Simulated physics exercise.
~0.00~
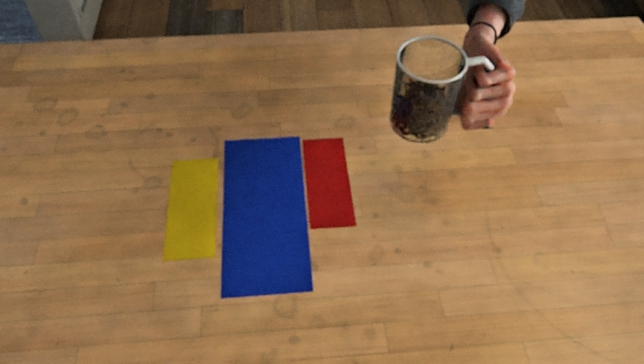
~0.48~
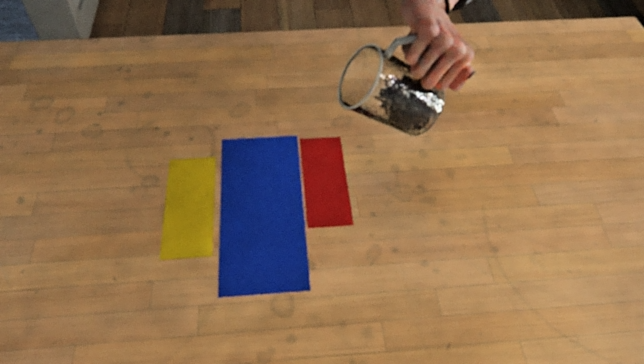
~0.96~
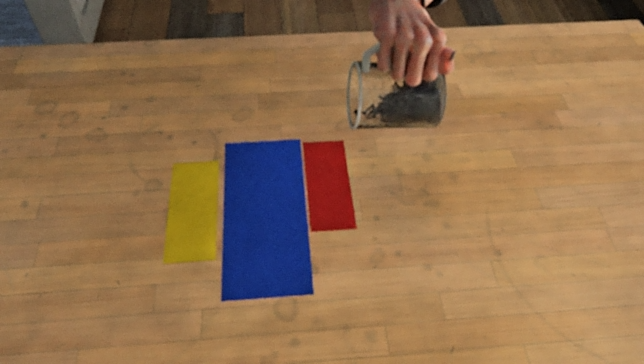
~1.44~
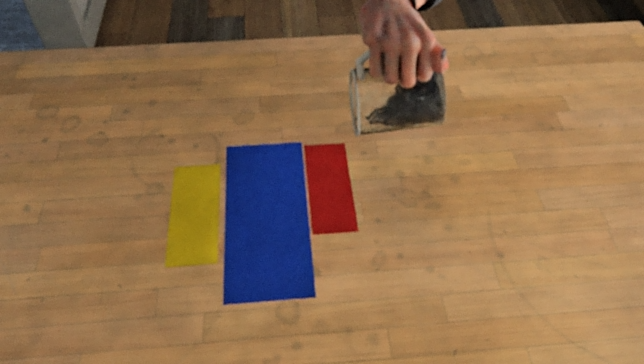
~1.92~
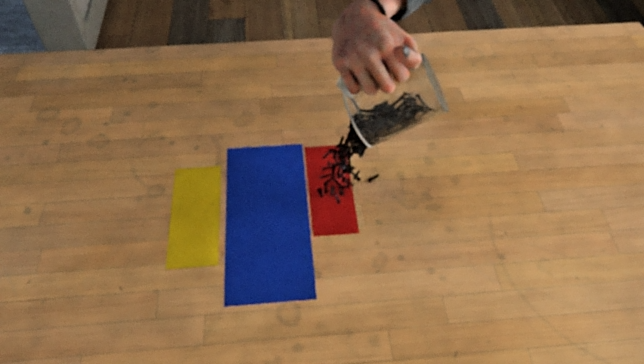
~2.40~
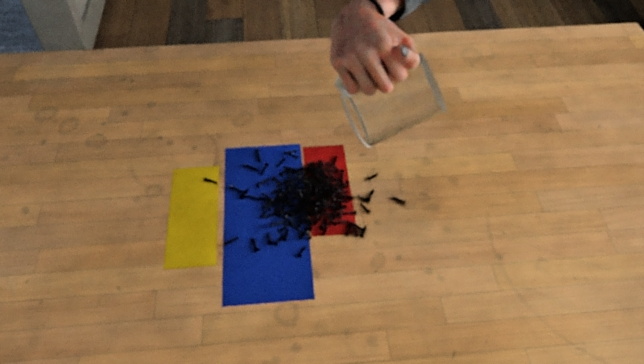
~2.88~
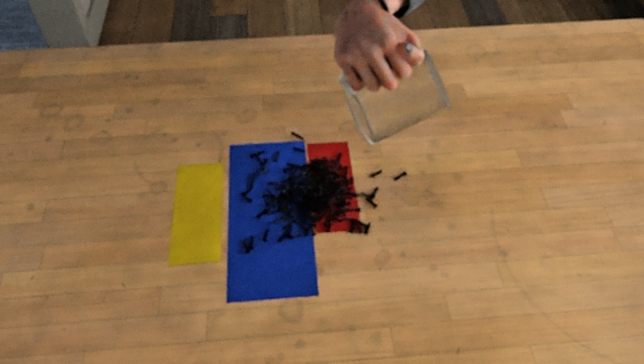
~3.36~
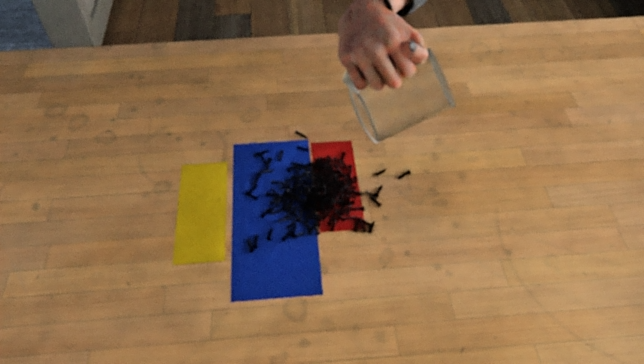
A hand tipped a clear mug of small black screws over a wooden table, paused, then turned it further until they all poured out, leaving a dark pile across the red and blue mats, with a few strays on the wood and the yellow mat clear.
